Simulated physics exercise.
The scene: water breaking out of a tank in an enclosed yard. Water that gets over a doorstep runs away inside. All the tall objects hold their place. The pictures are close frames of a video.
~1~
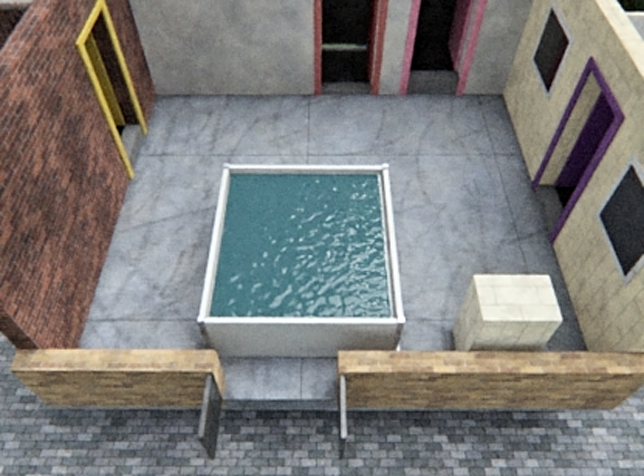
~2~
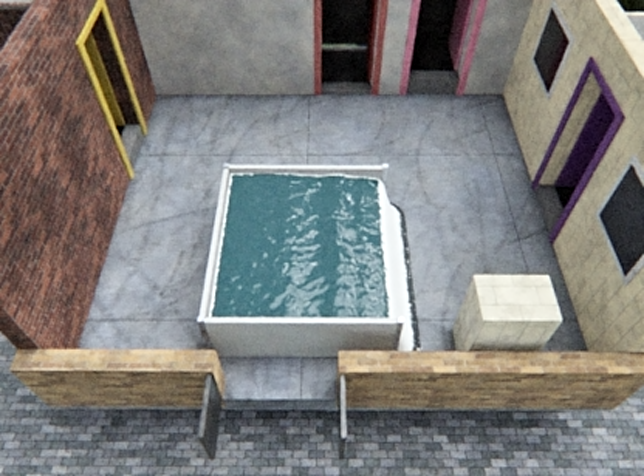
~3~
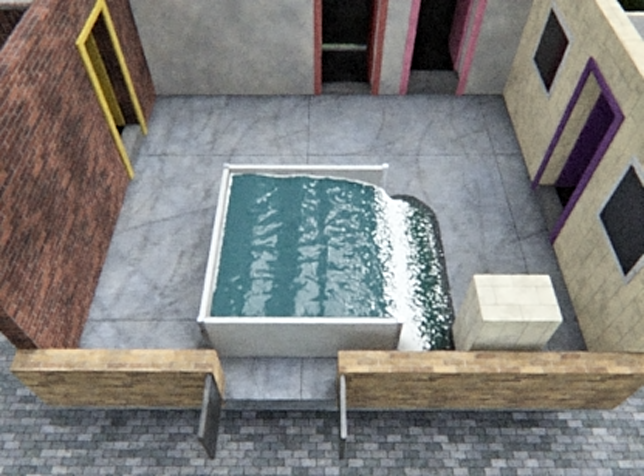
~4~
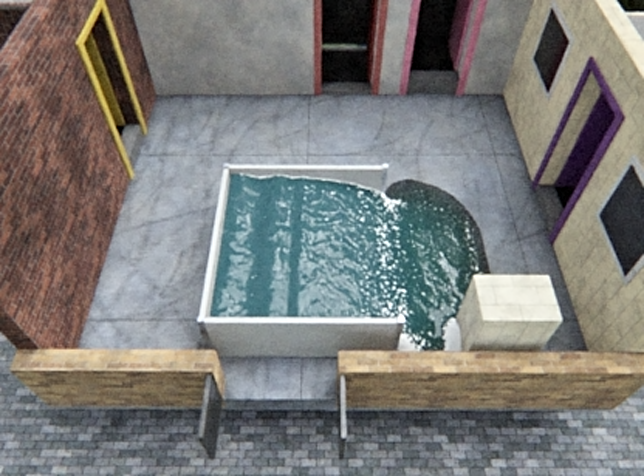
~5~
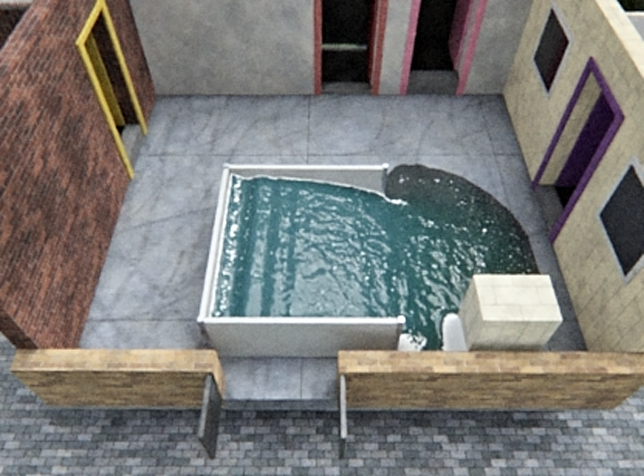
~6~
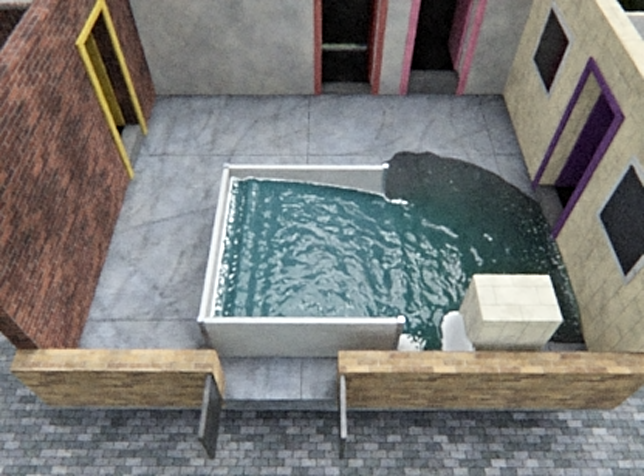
Teal water pouring out through the right side of a white tank and spreading across the grey floor of a walled yard, around a pale block.
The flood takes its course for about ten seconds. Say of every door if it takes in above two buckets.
In the end: The red door takes more than that; the yellow door stays under that; the pink door stays under that; the purple door takes more than that.
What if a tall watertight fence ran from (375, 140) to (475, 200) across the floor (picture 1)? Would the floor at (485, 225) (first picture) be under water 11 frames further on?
Verdict: Wet.
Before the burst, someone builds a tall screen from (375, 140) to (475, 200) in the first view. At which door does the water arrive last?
That is the yellow door.
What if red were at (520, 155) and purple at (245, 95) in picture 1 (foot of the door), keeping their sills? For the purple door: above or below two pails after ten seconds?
One by one: Purple lets less in.
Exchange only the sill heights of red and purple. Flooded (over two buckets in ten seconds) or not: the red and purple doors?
Then: The red door lets less in; the purple door passes that mark.
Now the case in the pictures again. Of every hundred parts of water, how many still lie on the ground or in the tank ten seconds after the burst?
Some 84 per cent.
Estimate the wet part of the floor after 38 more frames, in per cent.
Close to 90 %.
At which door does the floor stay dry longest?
Last comes the yellow door.
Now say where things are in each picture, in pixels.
In the first picture, the tank at (304, 239) is whole and still.
In the second picture, the front is at a hidden place, out from the gap at (385, 261).
In the third picture, water pours out at (385, 264) and has run to a hidden place.
In the fourth picture, water pours out at (385, 265) and has run to a hidden place.
In the fifth picture, water pours out at (385, 265) and has run to (466, 184).
In the sixth picture, the front is at (542, 211), out from the gap at (385, 266).
A moment on, water covers 35 % of the floor; the red door not reached, the yellow door not reached, the pink door not reached, the purple door over two buckets in.
Next, water covers 40 % of the floor; the red door not reached, the yellow door not reached, the pink door not reached, the purple door far over two buckets in.
Then, water covers 55 % of the floor; the red door wet at the sill, nothing in, the yellow door not reached, the pink door wet at the sill, nothing in, the purple door far over two buckets in.
Later, water covers 90 % of the floor; the red door over two buckets in, the yellow door wet at the sill, nothing in, the pink door wet at the sill, nothing in, the purple door far over two buckets in.
In the end, water covers 100 % of the floor; the red door over two buckets in, the yellow door wet at the sill, nothing in, the pink door wet at the sill, nothing in, the purple door far over two buckets in.
